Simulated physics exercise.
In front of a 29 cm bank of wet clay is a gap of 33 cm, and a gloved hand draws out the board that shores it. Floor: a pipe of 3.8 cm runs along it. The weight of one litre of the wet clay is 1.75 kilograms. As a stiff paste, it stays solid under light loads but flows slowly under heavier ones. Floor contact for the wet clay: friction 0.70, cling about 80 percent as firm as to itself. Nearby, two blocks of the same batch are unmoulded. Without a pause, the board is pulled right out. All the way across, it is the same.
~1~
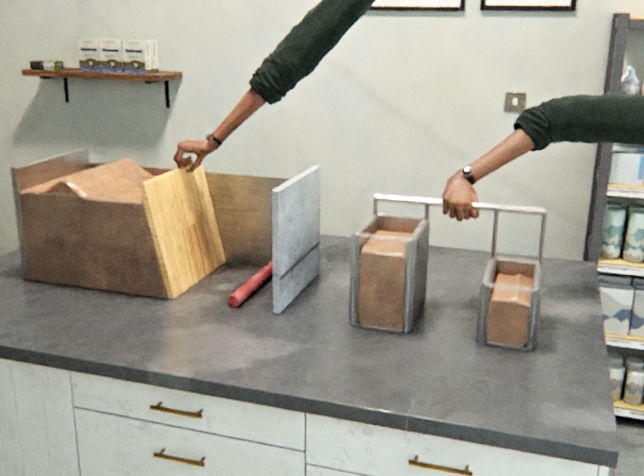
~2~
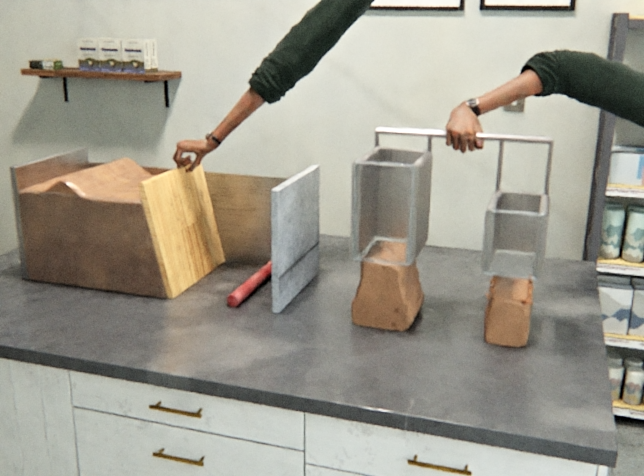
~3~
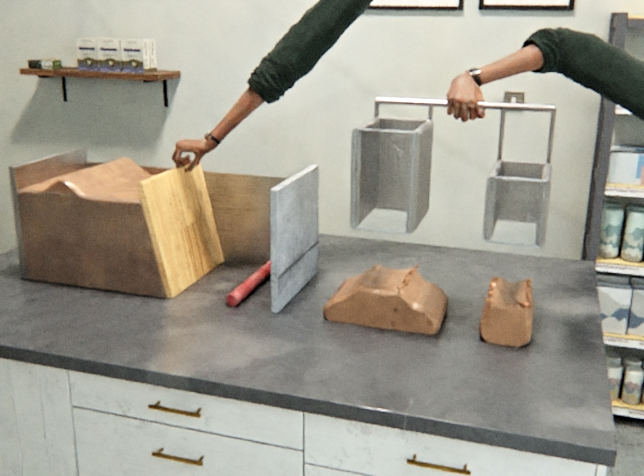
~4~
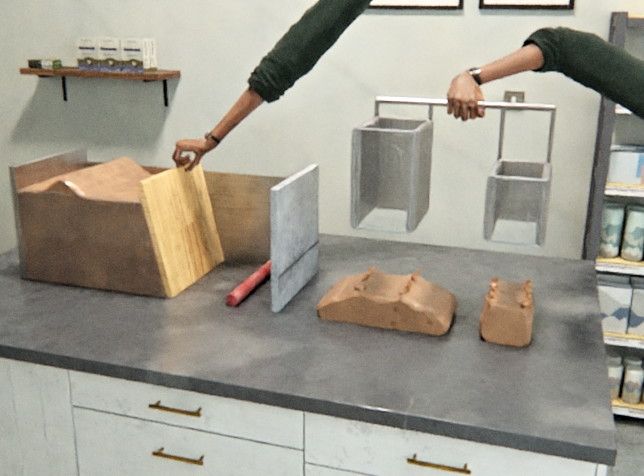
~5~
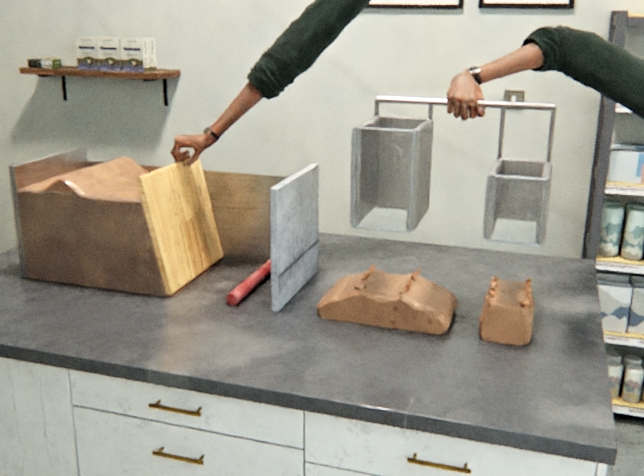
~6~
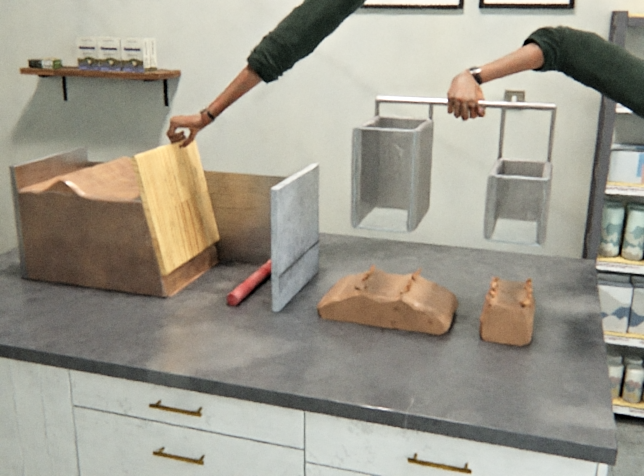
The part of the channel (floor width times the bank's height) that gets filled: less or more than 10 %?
Prediction - bigger than 10 %.
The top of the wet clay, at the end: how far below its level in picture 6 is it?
By my estimate, near 4.5 cm.
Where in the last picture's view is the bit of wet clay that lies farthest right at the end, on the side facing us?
Roughly at the pixel (237, 291).
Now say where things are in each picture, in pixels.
Top of the board at (142, 202), not yet moved; crest of the wet clay at (68, 183); block heights 22 cm, 13 cm (left to right), in the first picture.
Top of the board at (142, 201), not yet moved; crest of the wet clay at (67, 182); block heights 19 cm, 13 cm (left to right), in the second picture.
Top of the board at (141, 201), not yet moved; crest of the wet clay at (66, 182); block heights 11 cm, 12 cm (left to right), in the third picture.
Top of the board at (141, 201), not yet moved; crest of the wet clay at (66, 182); block heights 10.0 cm, 11 cm (left to right), in the fourth picture.
Top of the board at (140, 196), moved 1.2 cm; crest of the wet clay at (66, 181); block heights 10.0 cm, 11 cm (left to right), in the fifth picture.
Top of the board at (135, 175), moved 7.5 cm; crest of the wet clay at (67, 182); block heights 10.0 cm, 11 cm (left to right), in the sixth picture.
Last picture + 0.27 s, the fallen stuff reaches 15 % of the way across, with nothing on top of the pipe; the channel is 4 % full.
Last picture + 0.57 s, the fallen stuff reaches 57 % of the way across, with nothing on top of the pipe; the channel is 22 % full.
Last picture + 0.89 s, the fallen stuff reaches 69 % of the way across, with 5.2 cm on top of the pipe; the channel is 28 % full.
Last picture + 1.19 s, the fallen stuff reaches 69 % of the way across, with 4.9 cm on top of the pipe; the channel is 28 % full.
Last picture + 1.24 s, the fallen stuff reaches 69 % of the way across, with 4.9 cm on top of the pipe; the channel is 28 % full.
